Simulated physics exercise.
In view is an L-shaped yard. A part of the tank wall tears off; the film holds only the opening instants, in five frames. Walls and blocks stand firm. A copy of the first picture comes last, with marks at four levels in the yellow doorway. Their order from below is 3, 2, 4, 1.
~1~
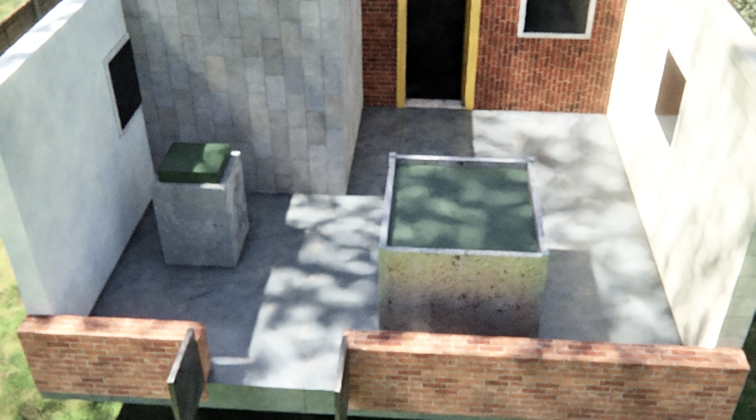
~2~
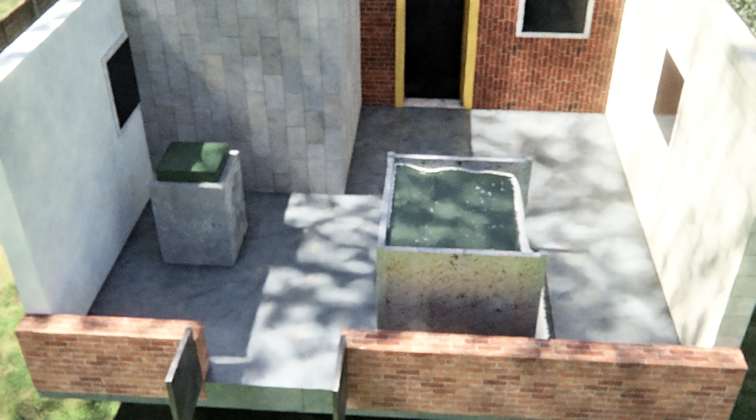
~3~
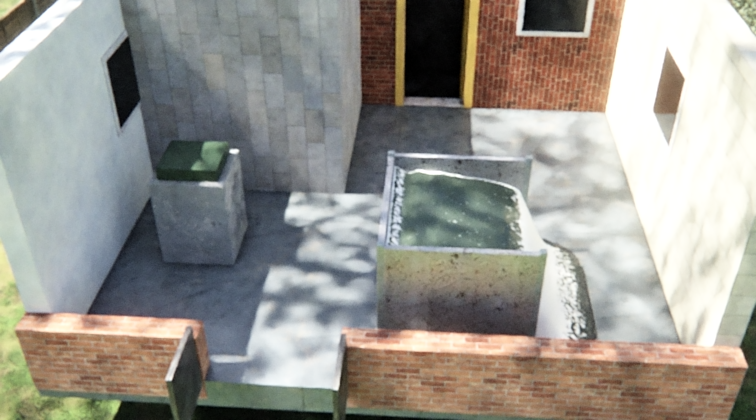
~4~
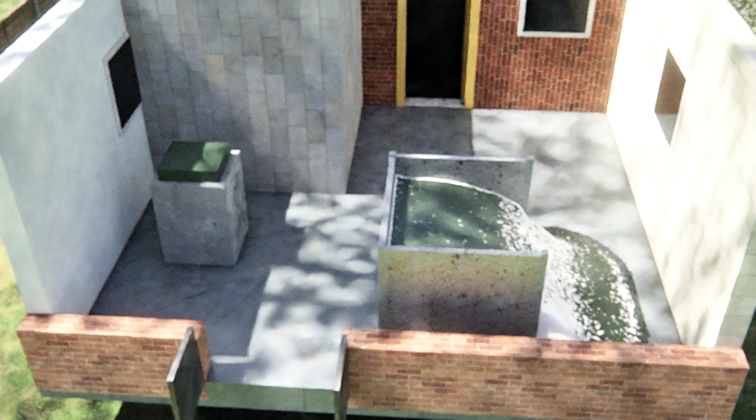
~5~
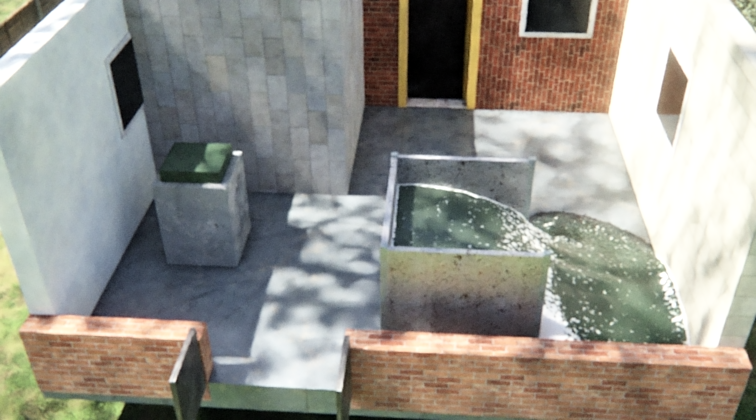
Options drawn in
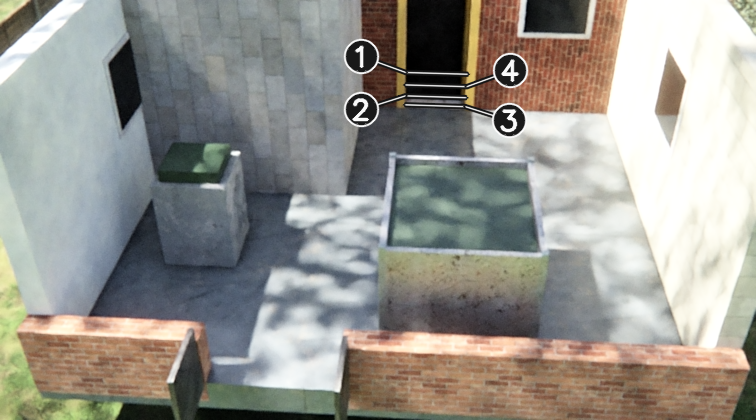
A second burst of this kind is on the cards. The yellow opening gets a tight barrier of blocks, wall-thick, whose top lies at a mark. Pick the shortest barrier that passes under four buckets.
The limit is 2.
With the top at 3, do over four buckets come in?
Yes, it does.
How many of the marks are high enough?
Three of them.
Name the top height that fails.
3 it is.
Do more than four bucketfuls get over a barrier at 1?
No.
In white, 1 at (436, 73); 2 at (435, 96); 3 at (435, 105); 4 at (436, 85); from the bottom up 3, 2, 4, 1.
Choosing 1, nothing gets over.
Choosing 2, a splash gets over, under a bucket.
Choosing 3, some 20 bucketfuls get in.
Choosing 4, nothing gets over.
